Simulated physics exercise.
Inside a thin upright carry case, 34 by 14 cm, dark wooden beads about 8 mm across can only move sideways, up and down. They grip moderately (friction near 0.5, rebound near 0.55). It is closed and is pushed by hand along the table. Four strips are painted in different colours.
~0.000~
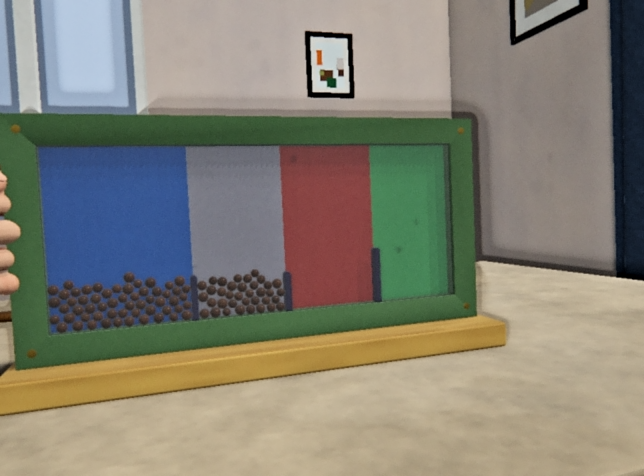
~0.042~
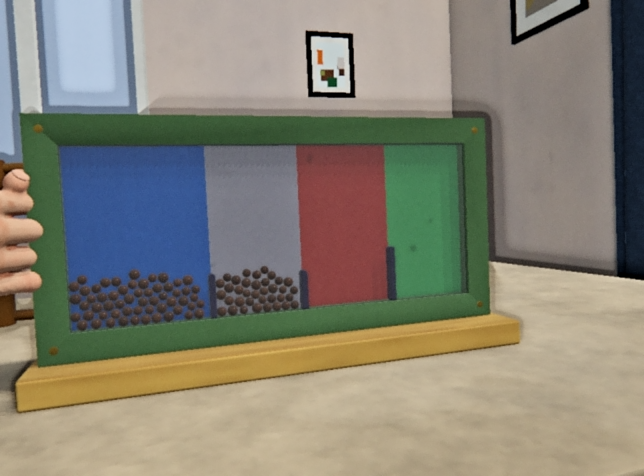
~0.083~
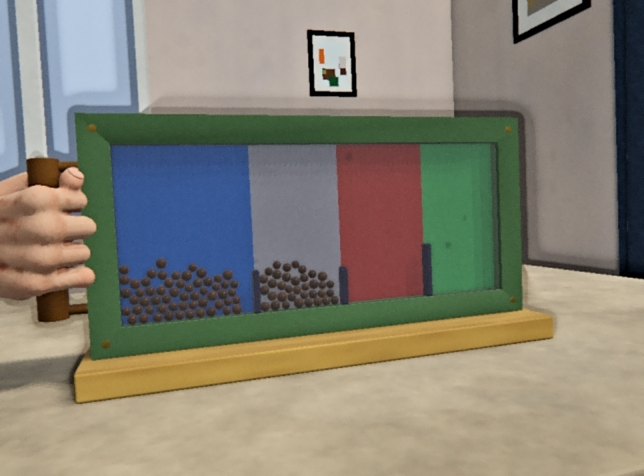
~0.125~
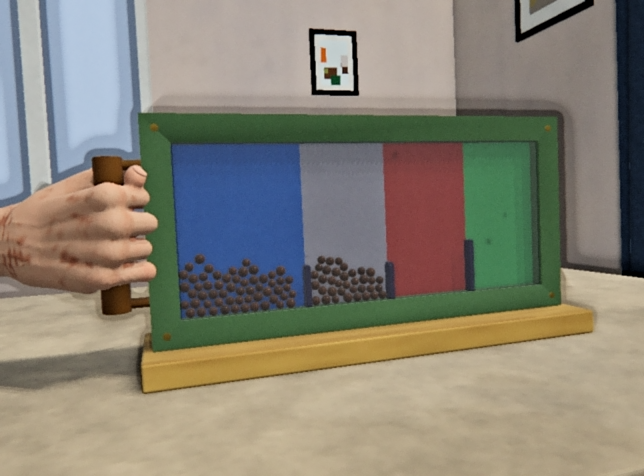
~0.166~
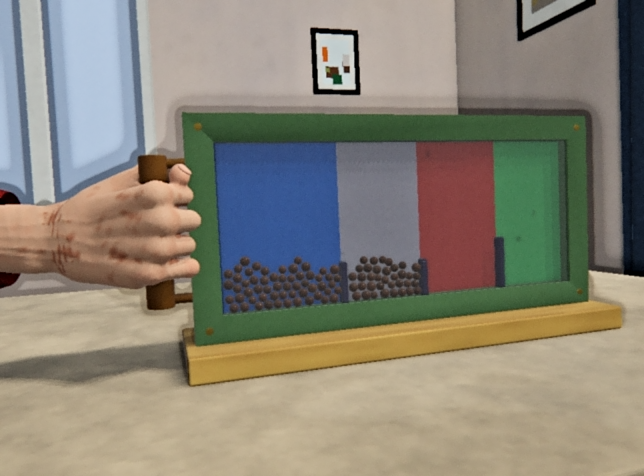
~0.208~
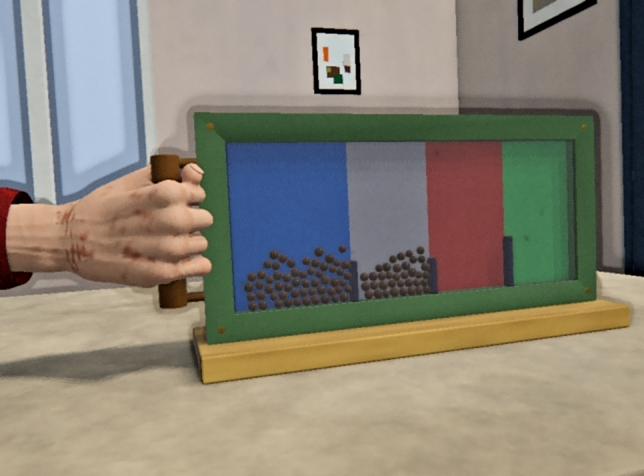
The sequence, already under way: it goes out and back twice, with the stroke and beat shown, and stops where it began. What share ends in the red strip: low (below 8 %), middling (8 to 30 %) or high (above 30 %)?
Red: Middling.
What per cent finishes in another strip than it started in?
Some 25 per cent.
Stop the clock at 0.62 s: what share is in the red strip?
About 5 per cent.
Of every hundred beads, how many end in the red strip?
Some 15 per cent.
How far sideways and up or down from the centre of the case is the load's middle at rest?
Some 6 cm left and 5 cm below.
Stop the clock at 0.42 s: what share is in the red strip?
About 5 per cent.
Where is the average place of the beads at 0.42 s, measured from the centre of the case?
About 8 cm left and 5 cm below.
After 0.42 s, it is at its start; the beads' middle is 8 cm left of and 5 cm below the centre; red 5 %, blue 55 %, grey 40 %.
After 0.62 s, it is 13 cm to the right; the beads' middle is 6 cm left of and 5 cm below the centre; red 5 %, blue 55 %, grey 35 %.
After 0.80 s, it is at its start; the beads' middle is 5 cm left of and 5 cm below the centre; red 15 %, blue 45 %, grey 40 %.
Settled by 1.5 s, it is at its start; red 15 %, blue 45 %, green 0 %, grey 40 %.
